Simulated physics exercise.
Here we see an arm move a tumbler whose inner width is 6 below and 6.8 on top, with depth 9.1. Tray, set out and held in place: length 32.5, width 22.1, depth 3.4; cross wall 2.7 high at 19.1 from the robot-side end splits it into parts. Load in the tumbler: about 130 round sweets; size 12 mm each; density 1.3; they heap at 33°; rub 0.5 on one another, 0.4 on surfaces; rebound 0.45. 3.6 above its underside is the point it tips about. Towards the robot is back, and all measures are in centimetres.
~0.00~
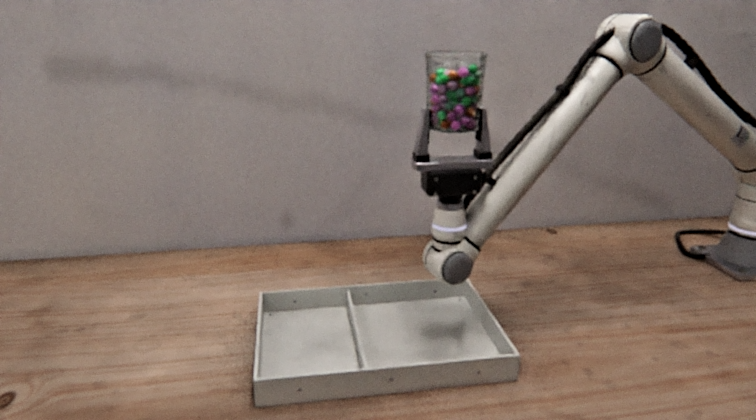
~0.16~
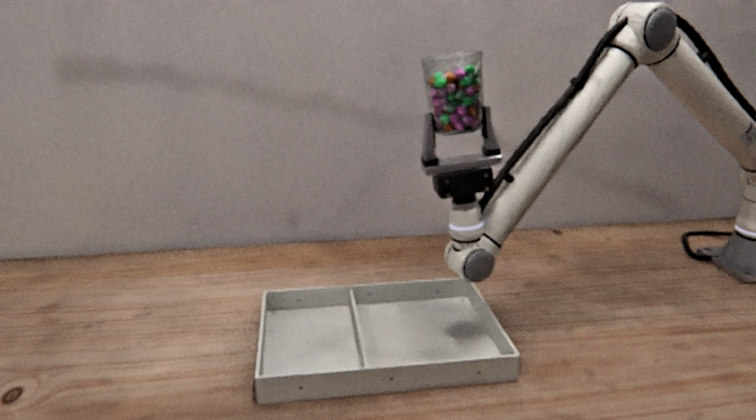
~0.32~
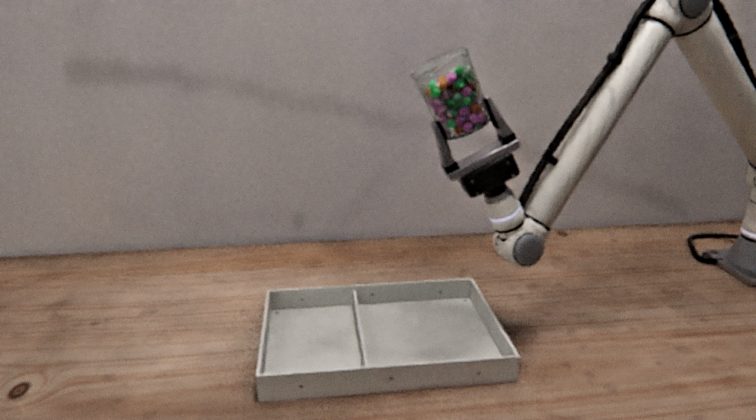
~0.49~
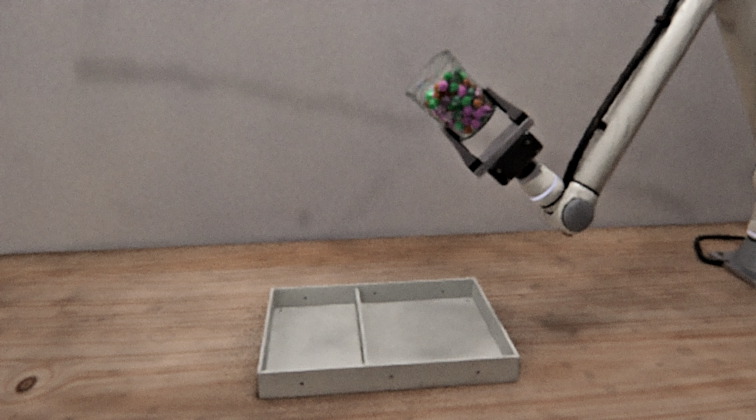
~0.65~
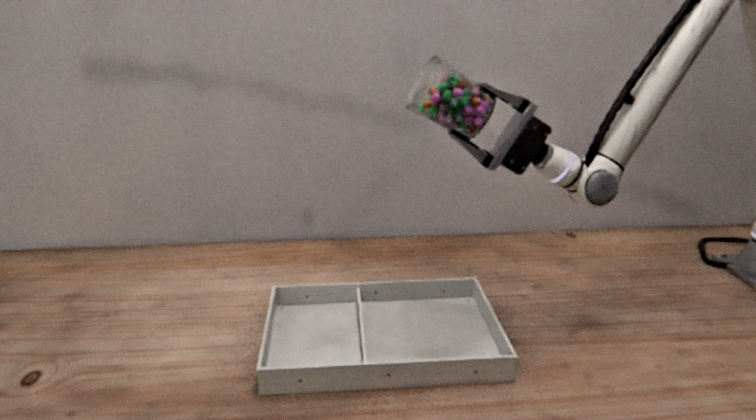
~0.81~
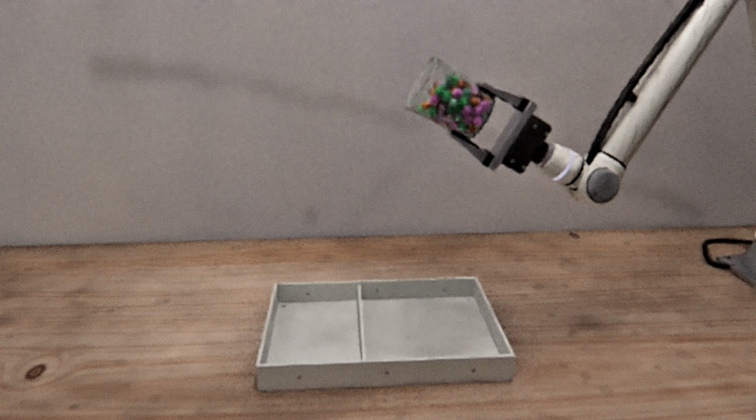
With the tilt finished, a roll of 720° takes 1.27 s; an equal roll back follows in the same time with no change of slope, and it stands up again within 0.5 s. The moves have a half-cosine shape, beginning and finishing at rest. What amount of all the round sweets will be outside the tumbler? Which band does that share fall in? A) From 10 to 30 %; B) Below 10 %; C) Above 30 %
B, below 10 %.
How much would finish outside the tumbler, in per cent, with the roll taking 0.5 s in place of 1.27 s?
Then about 0 per cent.
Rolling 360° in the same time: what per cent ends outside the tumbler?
0 %.
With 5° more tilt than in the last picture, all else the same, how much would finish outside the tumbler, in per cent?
In that case I'd expect around 5 per cent.
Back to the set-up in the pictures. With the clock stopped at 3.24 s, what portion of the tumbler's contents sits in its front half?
Around 50 %.
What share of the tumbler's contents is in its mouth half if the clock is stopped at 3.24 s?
Mouth-half share: Approx. 40 in a hundred.
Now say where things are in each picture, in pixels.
The first picture shows the tumbler middle at (455, 92), upright; upper third of the load around (454, 79), from x 435 to 480, top at y 70; 126 in the tumbler.
The second picture shows the tumbler middle at (455, 94), tipped 7°; upper third of the load around (455, 81), from x 435 to 475, top at y 70.
The third picture shows the tumbler middle at (454, 96), tipped 26°; upper third of the load around (454, 84), from x 430 to 485, top at y 70.
The fourth picture shows the tumbler middle at (453, 99), tipped 46°; upper third of the load around (453, 88), from x 430 to 485, top at y 70.
The fifth picture shows the tumbler middle at (452, 101), tipped 59°; upper third of the load around (454, 92), from x 420 to 485, top at y 75.
The sixth picture shows the tumbler middle at (452, 101), tipped 60°; upper third of the load around (453, 92), from x 420 to 485, top at y 80; 126 in the tumbler.
After 2.03 s, tipped 60°, highest piece 38 above the table; 125 in the tumbler, 1 in the robot-side part.
After 3.24 s, tipped 60°, highest piece 38 above the table; 124 in the tumbler, 2 in the robot-side part.
After 4.05 s, upright, highest piece 39 above the table; 124 in the tumbler, 1 in the robot-side part, 1 in the far-side part.
After 4.75 s, upright, highest piece 39 above the table; 124 in the tumbler, 1 in the robot-side part, 1 in the far-side part.
In the end, 124 in the tumbler, 1 in the robot-side part, 1 in the far-side part. That is 2 % outside the tumbler.
